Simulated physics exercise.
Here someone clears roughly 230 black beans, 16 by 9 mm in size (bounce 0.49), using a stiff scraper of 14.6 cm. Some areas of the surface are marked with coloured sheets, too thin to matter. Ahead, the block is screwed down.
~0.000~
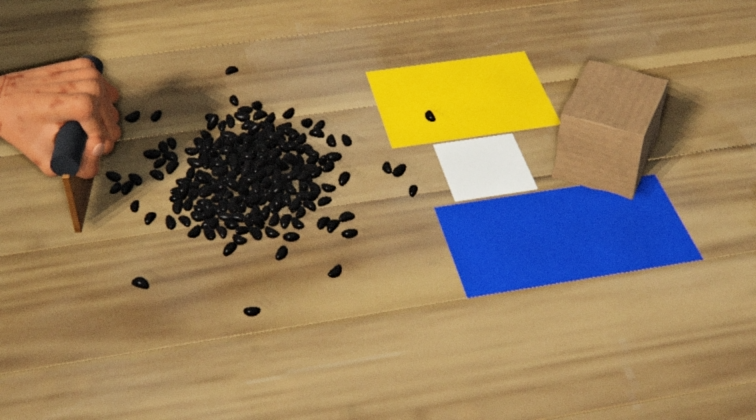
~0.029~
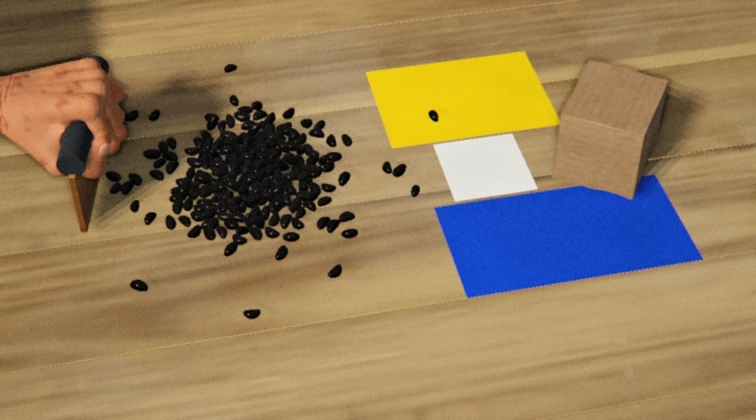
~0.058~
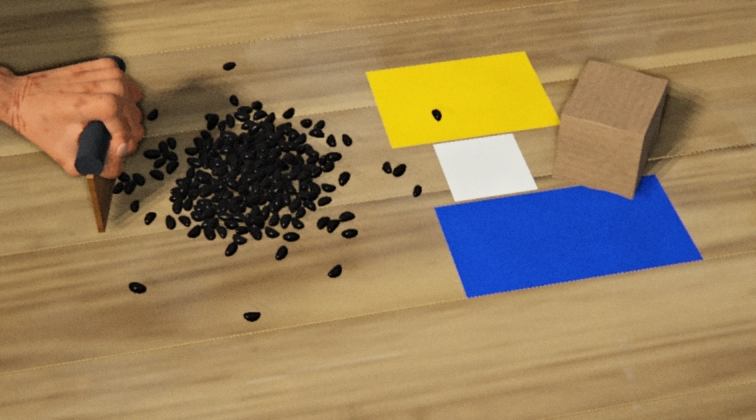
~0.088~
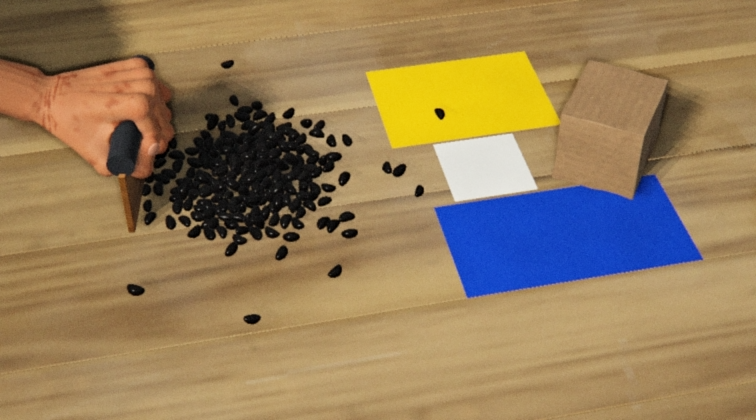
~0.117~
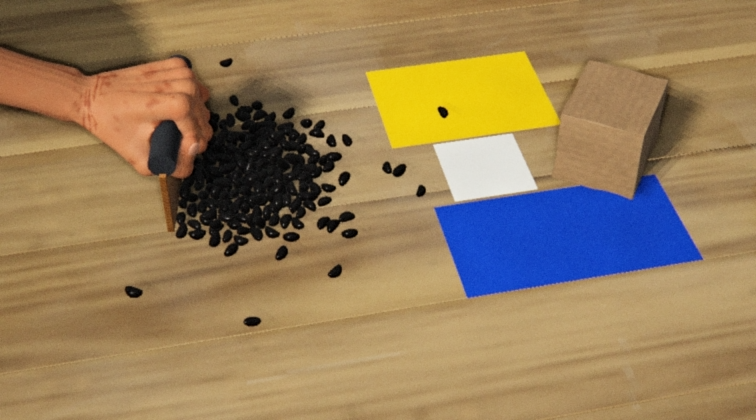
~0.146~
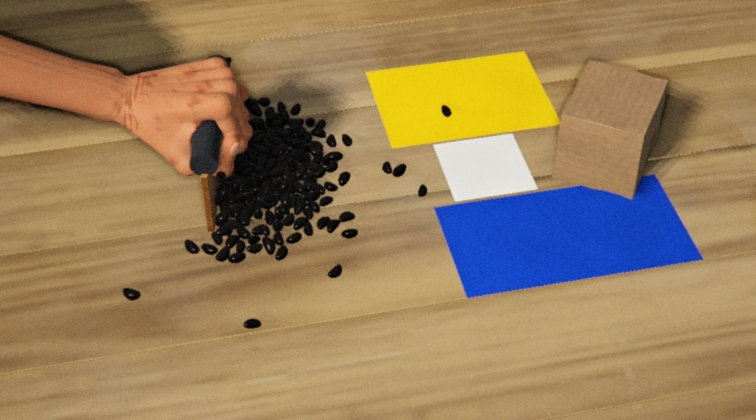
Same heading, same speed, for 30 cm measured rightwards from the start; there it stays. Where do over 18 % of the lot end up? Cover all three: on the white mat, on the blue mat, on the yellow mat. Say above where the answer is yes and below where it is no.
White mat: Below; blue mat: Above; yellow mat: Below.
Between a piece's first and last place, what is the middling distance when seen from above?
That works out to about 28 centimetres.
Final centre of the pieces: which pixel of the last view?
Close to pixel (552, 186) in the last view.
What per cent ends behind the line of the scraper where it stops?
Share: Approx. 15 %.
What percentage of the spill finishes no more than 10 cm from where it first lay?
Roughly 5 %.
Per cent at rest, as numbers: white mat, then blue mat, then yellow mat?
The shares come out as white mat 10, blue mat 25 and yellow mat 10.
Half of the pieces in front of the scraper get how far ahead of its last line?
Middle value: Near 11 cm.
After 0.29 s, scraper 28 cm from its start, spill 27 cm wide; blue mat 10 %, white mat 15 %, yellow mat 15 %, off the mats 65 %.
Then, at 0.43 s, scraper 31 cm from its start, spill 32 cm wide; blue mat 30 %, white mat 10 %, yellow mat 15 %, off the mats 45 %.
Then, at 0.56 s, scraper 31 cm from its start, spill 36 cm wide; blue mat 25 %, white mat 10 %, yellow mat 10 %, off the mats 55 %.
At rest (2.7 s), blue mat 25 %, white mat 10 %, yellow mat 10 %, off the mats 55 %.
